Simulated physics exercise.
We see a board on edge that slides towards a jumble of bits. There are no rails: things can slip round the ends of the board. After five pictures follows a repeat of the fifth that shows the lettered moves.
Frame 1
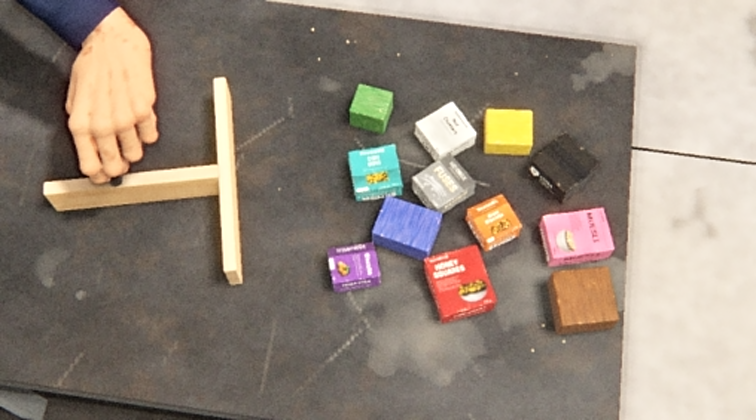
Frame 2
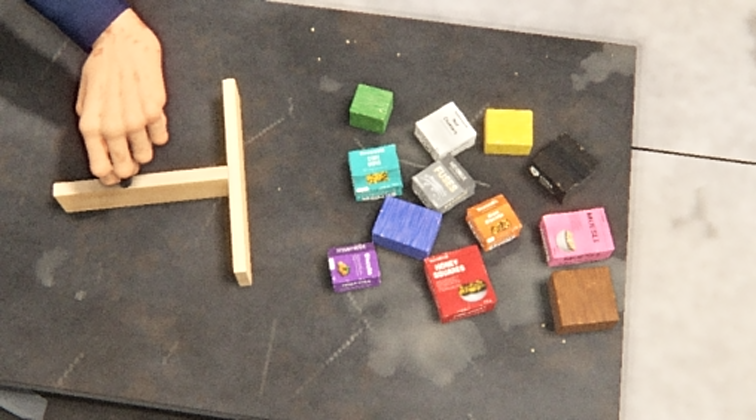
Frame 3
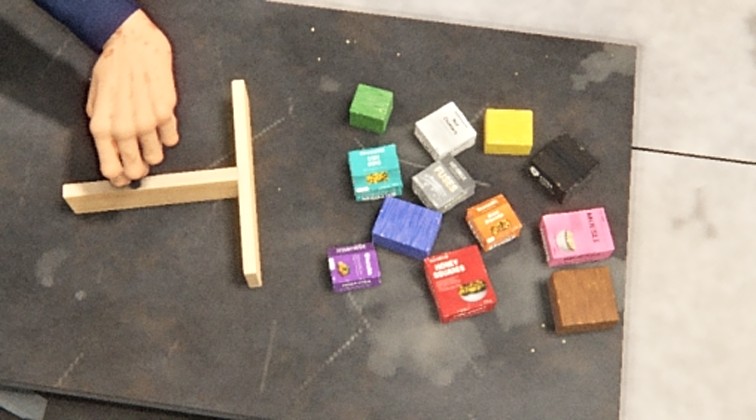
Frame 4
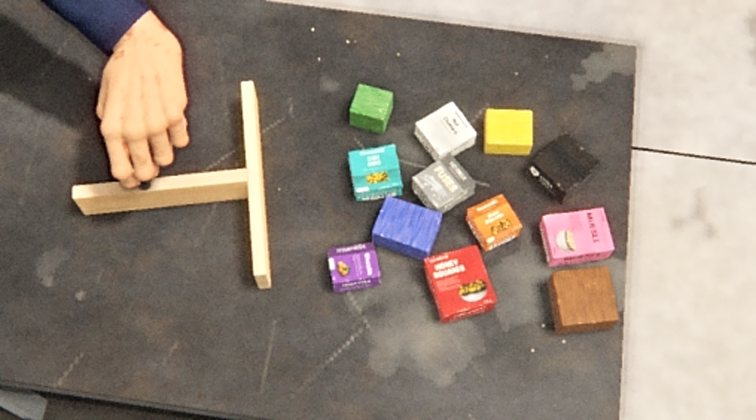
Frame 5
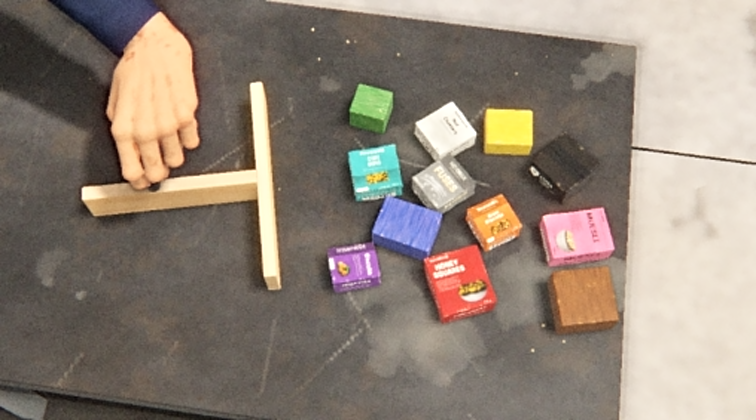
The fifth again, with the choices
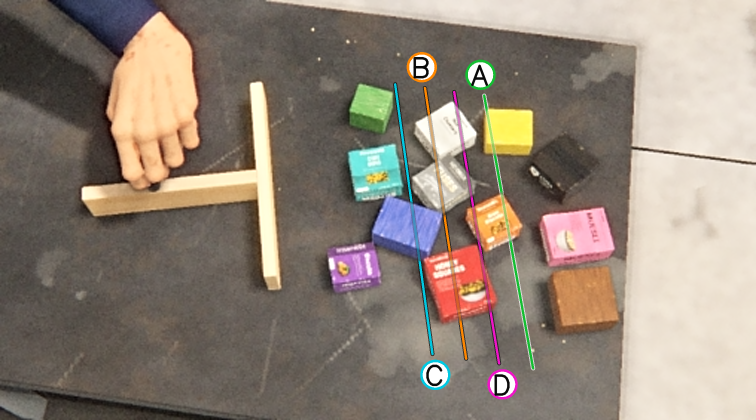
A wooden T-shaped board, held by a hand, slides slightly right toward scattered colourful blocks.
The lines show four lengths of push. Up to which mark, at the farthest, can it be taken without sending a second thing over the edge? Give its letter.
Stop at D.
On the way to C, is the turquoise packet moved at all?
Yes.
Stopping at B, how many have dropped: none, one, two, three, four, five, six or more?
By then, none.
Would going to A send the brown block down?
By then, yes.
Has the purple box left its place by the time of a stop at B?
Yes.
On the marked copy, A at (507, 224); B at (445, 215); C at (413, 211); D at (476, 219).
Following D. Soon after the start, board (339, 185); purple box (378, 270); brown block (582, 300).
Later, board (414, 195); green block (413, 99); red packet (507, 288).
In the end, board (473, 203); brown block (627, 302); pink packet (614, 238); none fallen.
As for the rest, A drops two; B is within the limit but short; C is within the limit but short.
